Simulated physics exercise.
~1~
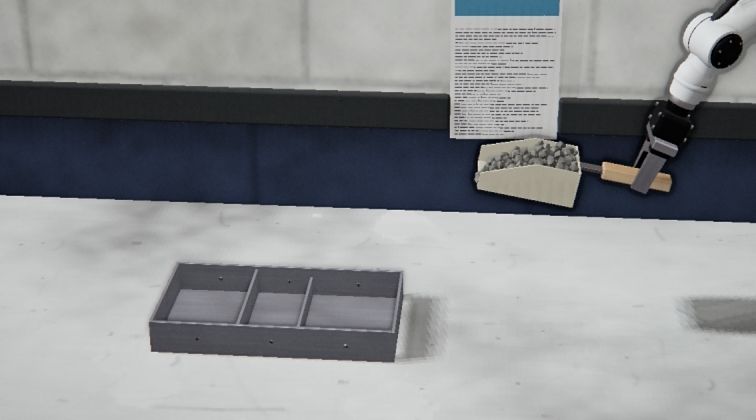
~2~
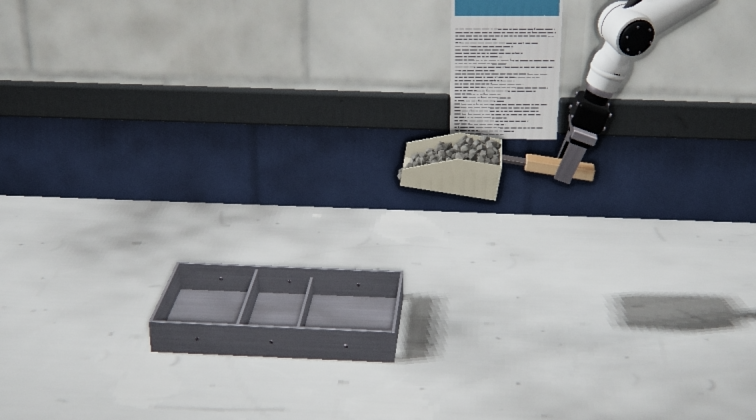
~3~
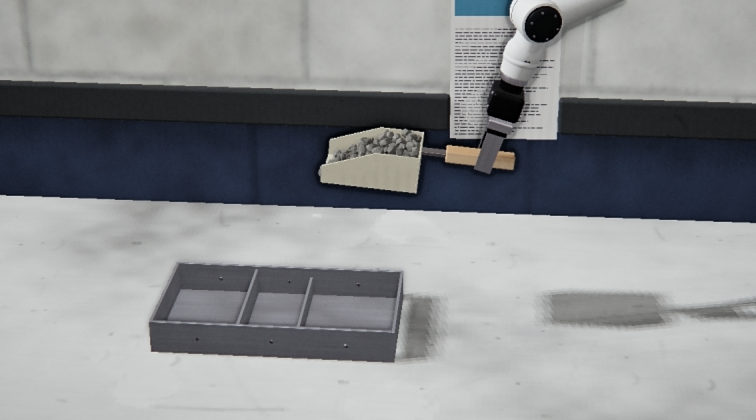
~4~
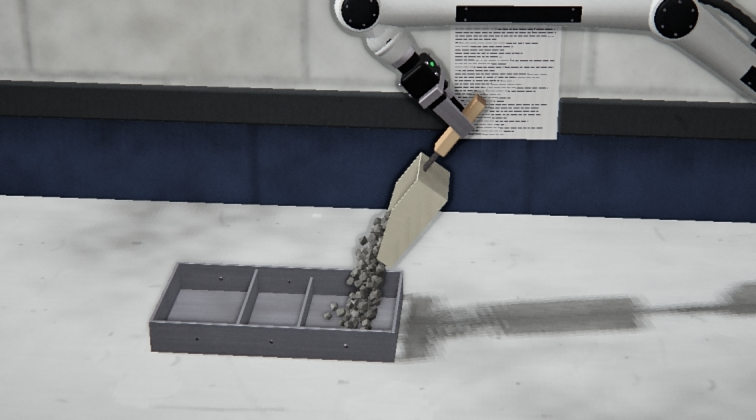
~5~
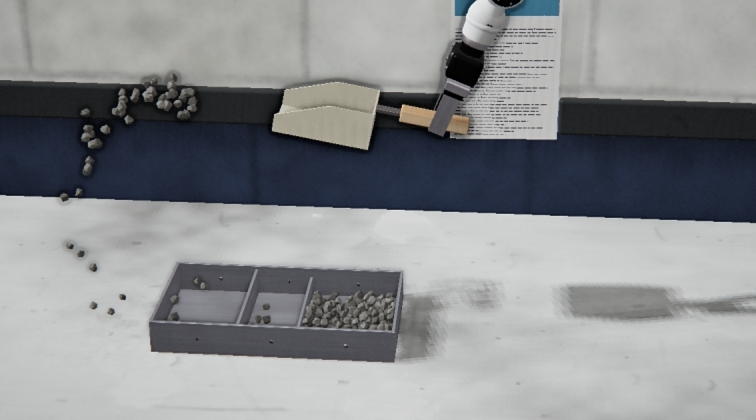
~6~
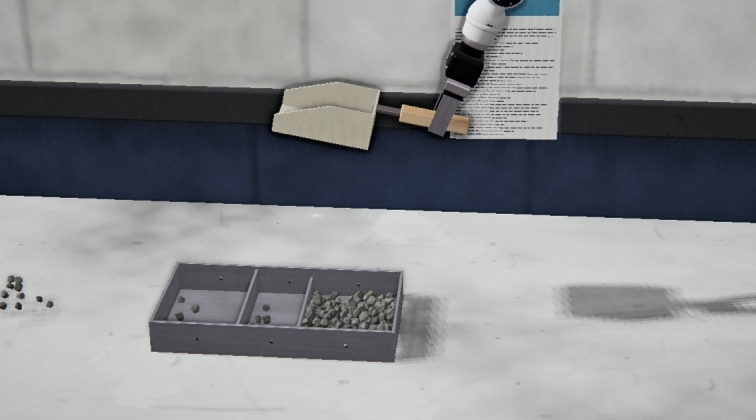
To begin with, a robot arm holds a pale scoop full of small grey pebbles above a table, up and to the right of a grey tray with three compartments. The arm carries the scoop left toward the tray, keeping it level. It then tips the scoop steeply, and pebbles pour into the right compartment. Next the scoop swings back up, flinging a cluster of pebbles through the air to the left. In the end the scoop hangs still and empty, most pebbles fill the right compartment, a few sit in the other two, and some lie on the table at far left.
